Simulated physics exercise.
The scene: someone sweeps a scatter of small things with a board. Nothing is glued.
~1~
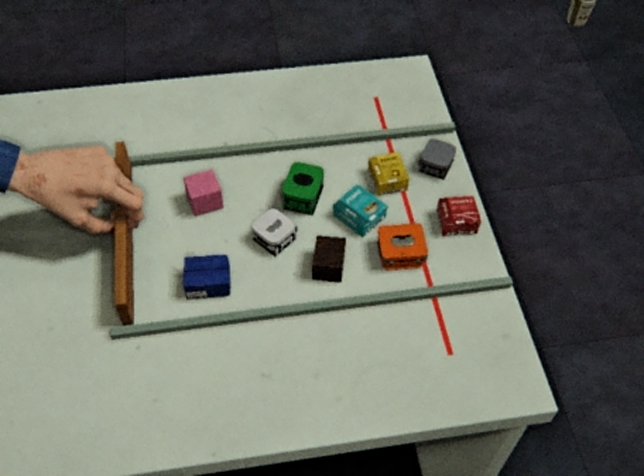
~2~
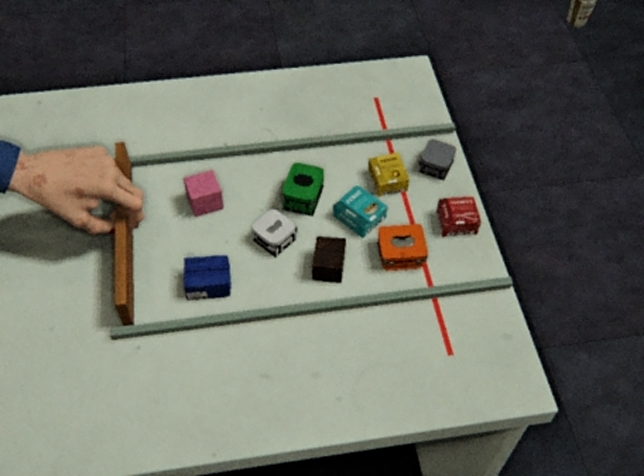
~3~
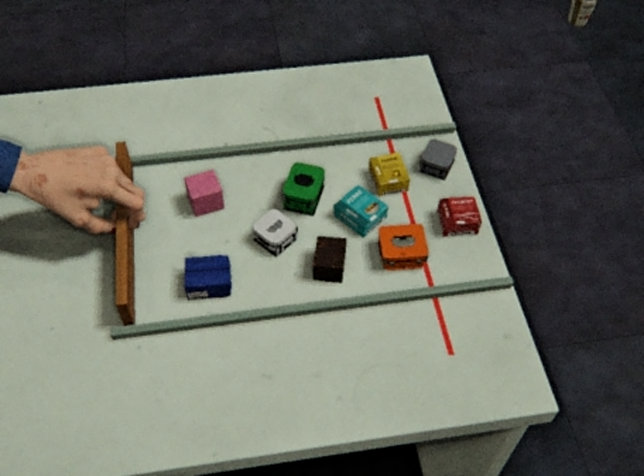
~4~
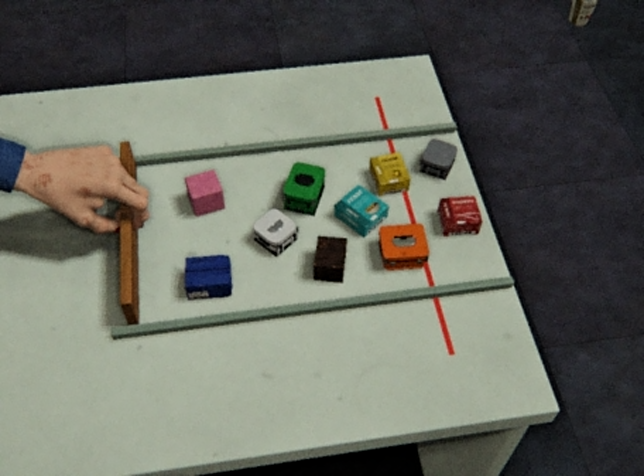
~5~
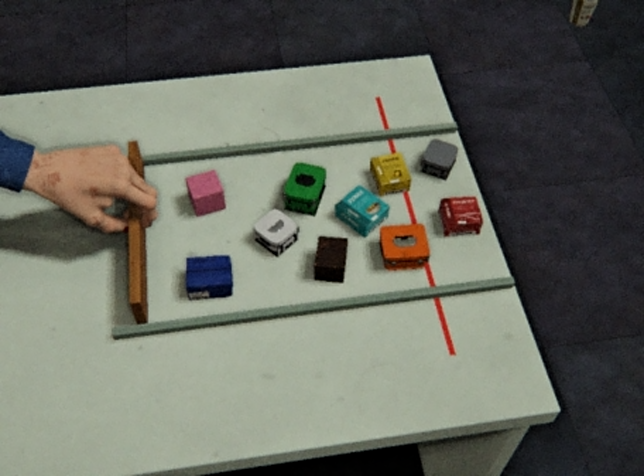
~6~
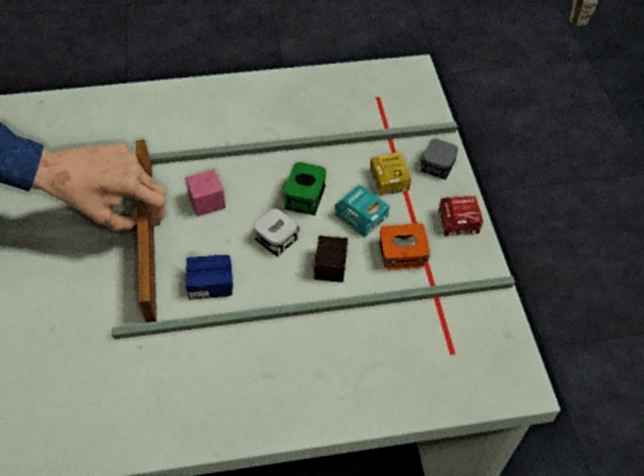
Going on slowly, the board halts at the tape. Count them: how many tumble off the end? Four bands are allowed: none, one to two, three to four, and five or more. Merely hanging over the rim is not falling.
The tally of drops is above two and under five.
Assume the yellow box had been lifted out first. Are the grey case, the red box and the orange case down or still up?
In that case the grey case goes off the edge, the red box goes off the edge, the orange case goes off the edge.
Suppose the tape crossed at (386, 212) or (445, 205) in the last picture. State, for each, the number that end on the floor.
Per try: 2; 7.
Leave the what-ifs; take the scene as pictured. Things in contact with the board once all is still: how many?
3 are in contact with it.
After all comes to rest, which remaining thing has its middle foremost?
Result: The black block.
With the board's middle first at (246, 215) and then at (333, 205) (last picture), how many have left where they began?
2, then 9.
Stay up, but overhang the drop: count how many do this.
As for overhanging, the count is 0.
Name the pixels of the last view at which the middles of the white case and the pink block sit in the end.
Around (432, 222) and around (418, 171).
Soon after, none off yet; red box at rest near (460, 216); grey case at rest near (439, 159); yellow box at rest near (390, 174).
Then, none off yet; red box moved about its own width near (488, 205); grey case moved about its own width near (464, 153); yellow box moved about its own width near (439, 171).
By the end, the number that fall off is three or four; fallen, orange case, yellow box, grey case and red box.
